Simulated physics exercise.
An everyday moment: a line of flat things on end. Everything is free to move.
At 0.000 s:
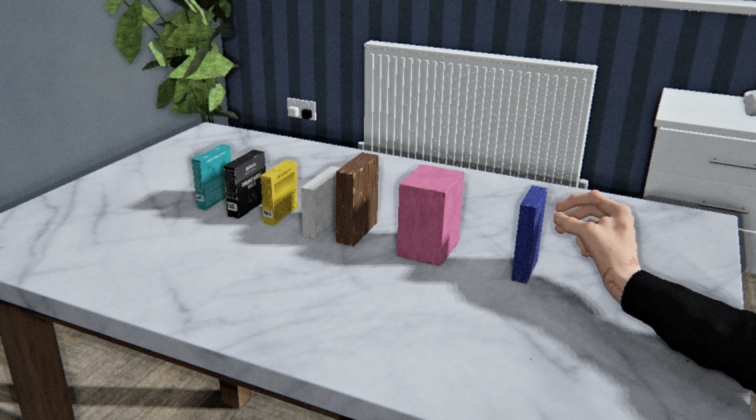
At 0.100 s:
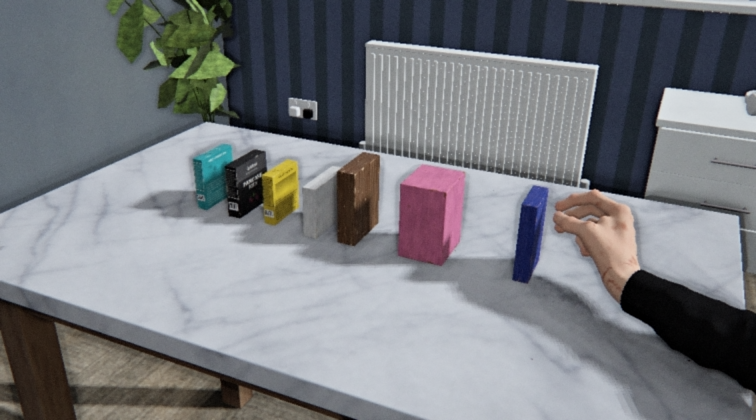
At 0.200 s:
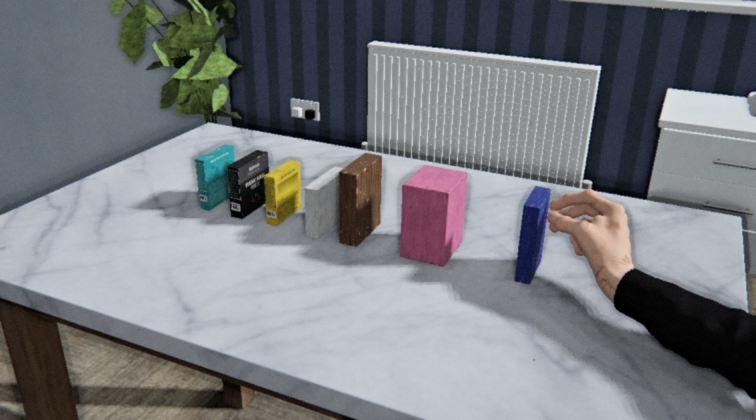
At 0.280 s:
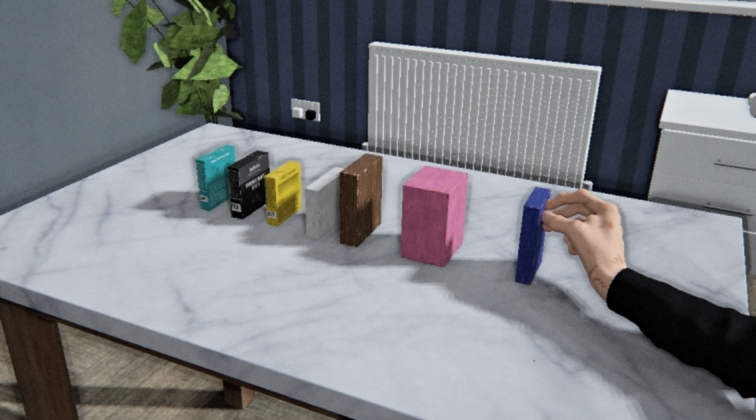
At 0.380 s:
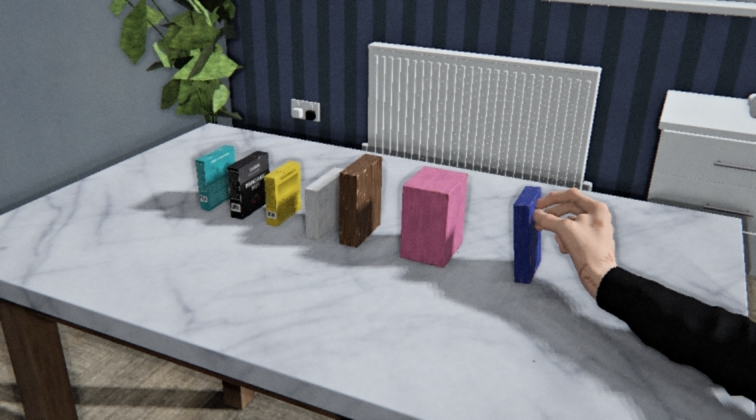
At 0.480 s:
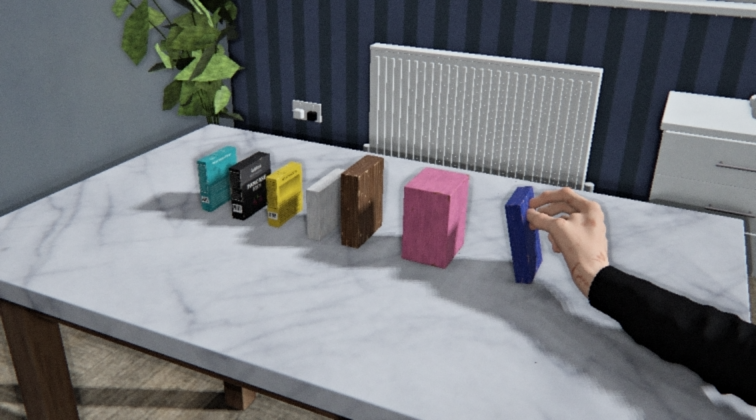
A marble-topped table stands in a room with a striped dark wall, a white radiator and a leafy plant, seen from slightly above by a nearly still camera. Upright in a line from left to right are teal, black and yellow packets, white, brown and pink blocks, and a blue board. A hand at the right moves left to the board and pushes it into a slight leftward lean.
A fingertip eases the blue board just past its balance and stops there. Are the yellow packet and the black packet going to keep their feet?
The yellow packet is still upright, the black packet is still upright.
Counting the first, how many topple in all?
1 of them.
After 0.68 s, blue board 51° over.
After 1.18 s, blue board 90° over.
After 2.68 s, yellow packet resting near (285, 194); black packet resting near (251, 186).
At rest (3.7 s), all 5 in place. Seen from the same camera at the end, yellow packet near (285, 194), black packet near (251, 186).
